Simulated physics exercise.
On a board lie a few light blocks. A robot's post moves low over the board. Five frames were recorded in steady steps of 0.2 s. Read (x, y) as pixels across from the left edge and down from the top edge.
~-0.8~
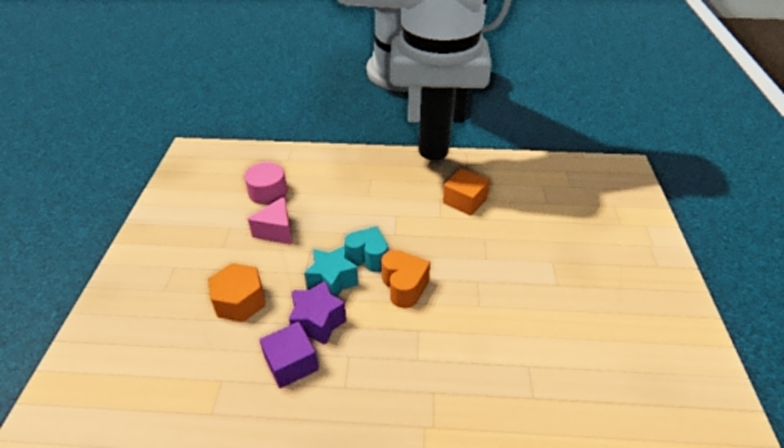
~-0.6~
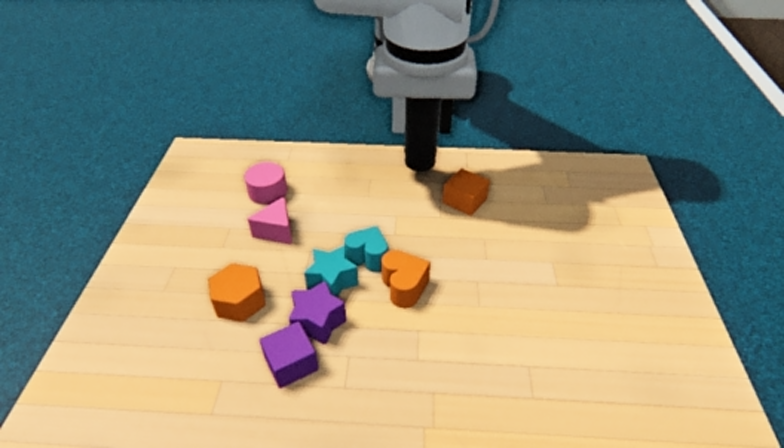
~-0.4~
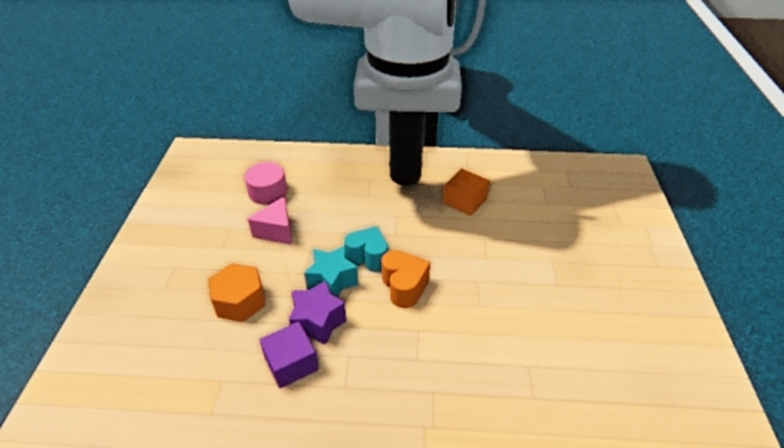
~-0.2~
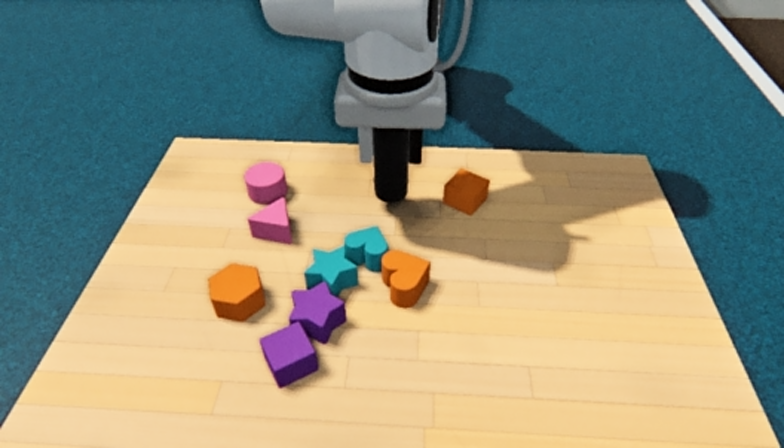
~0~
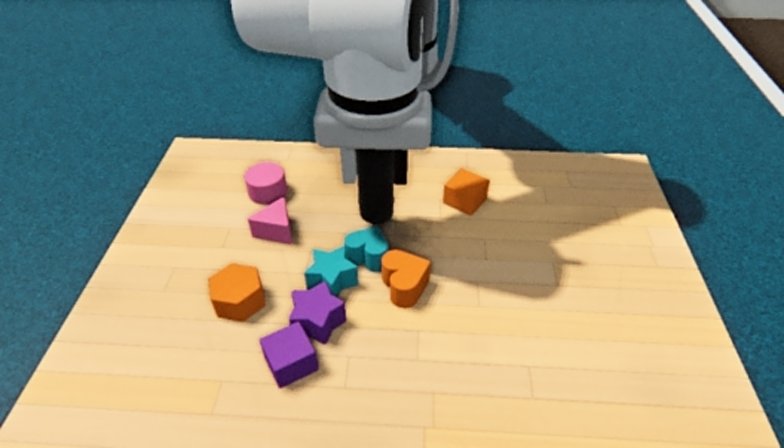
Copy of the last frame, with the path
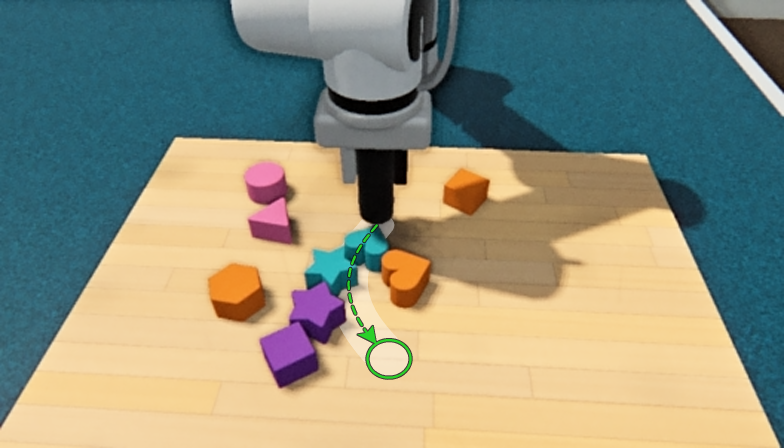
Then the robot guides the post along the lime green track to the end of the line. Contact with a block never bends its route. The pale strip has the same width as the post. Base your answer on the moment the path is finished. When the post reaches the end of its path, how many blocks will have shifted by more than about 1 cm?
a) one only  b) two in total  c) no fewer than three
Letter c.
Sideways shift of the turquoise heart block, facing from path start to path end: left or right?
It is pushed towards the left-hand side.
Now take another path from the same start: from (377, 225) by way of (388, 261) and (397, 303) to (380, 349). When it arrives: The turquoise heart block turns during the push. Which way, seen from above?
From the top: Clockwise.
The drawn path runs from (377, 225) over (352, 263) and (354, 311) to (389, 358).
What follows on the original path. One third of the way, post at (351, 252); purple four-sided block at (285, 351); purple star-shaped block at (302, 309), turned 20° anticlockwise; turquoise star-shaped block at (321, 273), turned 15° clockwise; turquoise heart block at (365, 270).
Two thirds of the way, post at (354, 300); purple four-sided block at (281, 361); purple star-shaped block at (274, 320), turned 45° anticlockwise; turquoise star-shaped block at (312, 291), turned 100° clockwise; turquoise heart block at (385, 313), turned 45° anticlockwise.
At the end, post at (389, 347); purple four-sided block at (281, 361); purple star-shaped block at (274, 320), turned 45° anticlockwise; turquoise star-shaped block at (312, 291), turned 100° clockwise; turquoise heart block at (432, 348), turned 70° anticlockwise.
